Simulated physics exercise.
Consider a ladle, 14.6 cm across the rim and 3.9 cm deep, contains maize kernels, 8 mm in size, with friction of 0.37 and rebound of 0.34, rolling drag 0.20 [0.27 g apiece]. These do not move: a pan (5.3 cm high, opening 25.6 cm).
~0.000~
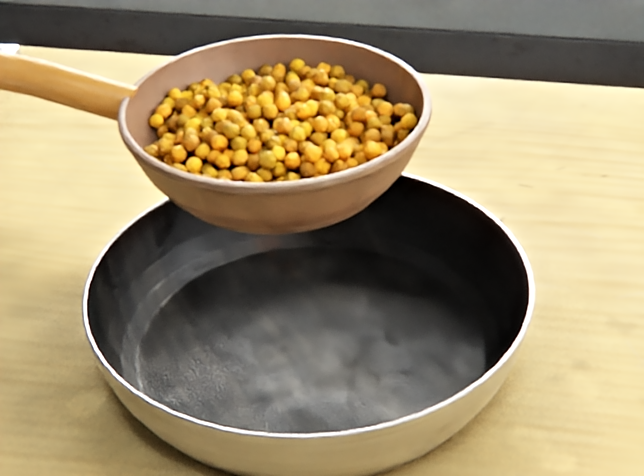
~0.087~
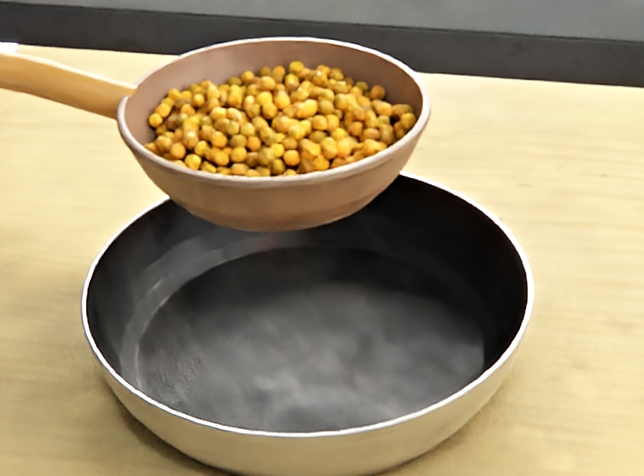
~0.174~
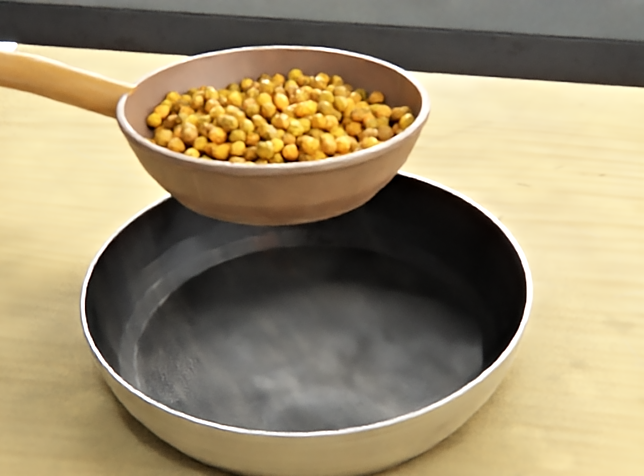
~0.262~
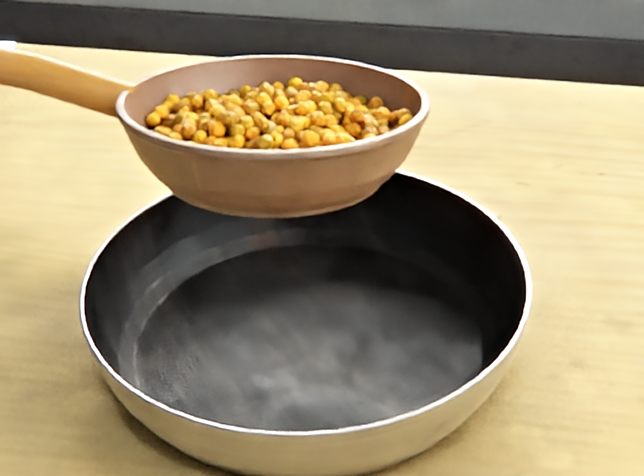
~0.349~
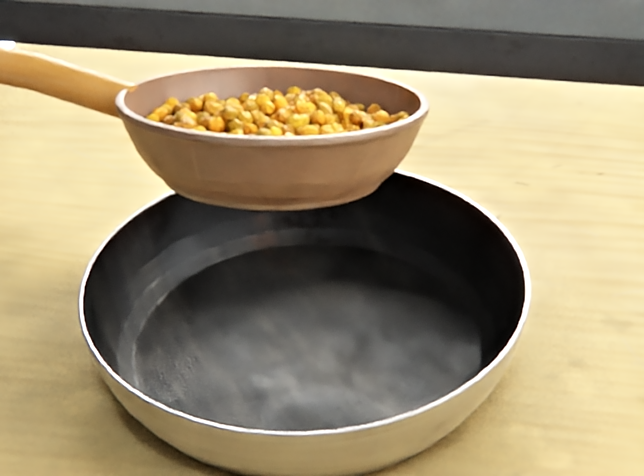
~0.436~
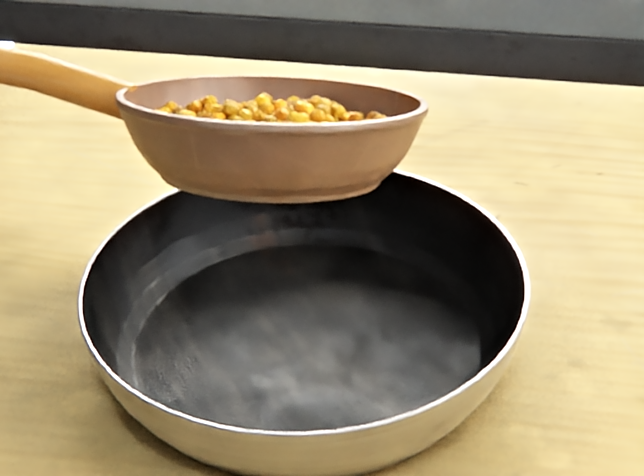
The clip opens on a brown, long-handled bowl full of small golden pieces, held above a wide, empty, dark-lined pan on a pale wooden surface. The bowl slowly tilts backward, its far rim dipping until only a thin band of the pieces shows, while the pan below stays still.
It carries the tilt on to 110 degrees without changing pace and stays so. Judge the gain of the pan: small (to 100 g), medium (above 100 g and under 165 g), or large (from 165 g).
Gain: Large.
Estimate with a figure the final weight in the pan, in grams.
200 g or thereabouts.
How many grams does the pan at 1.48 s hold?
Roughly 40 grams.
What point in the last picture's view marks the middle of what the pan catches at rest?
About pixel (313, 325).
After 1.01 s, tilt 50 degrees; 0 g in the pan, ladle holds 100 %.
After 1.48 s, tilt 75 degrees; 39 g in the pan, ladle holds 70 %.
Then, at 1.92 s, tilt 99 degrees; 187 g in the pan, ladle holds 5 %.
After 2.34 s, tilt 110 degrees; 199 g in the pan, ladle holds 0 %.
At rest (2.6 s), 199 g in the pan, ladle holds 0 %.
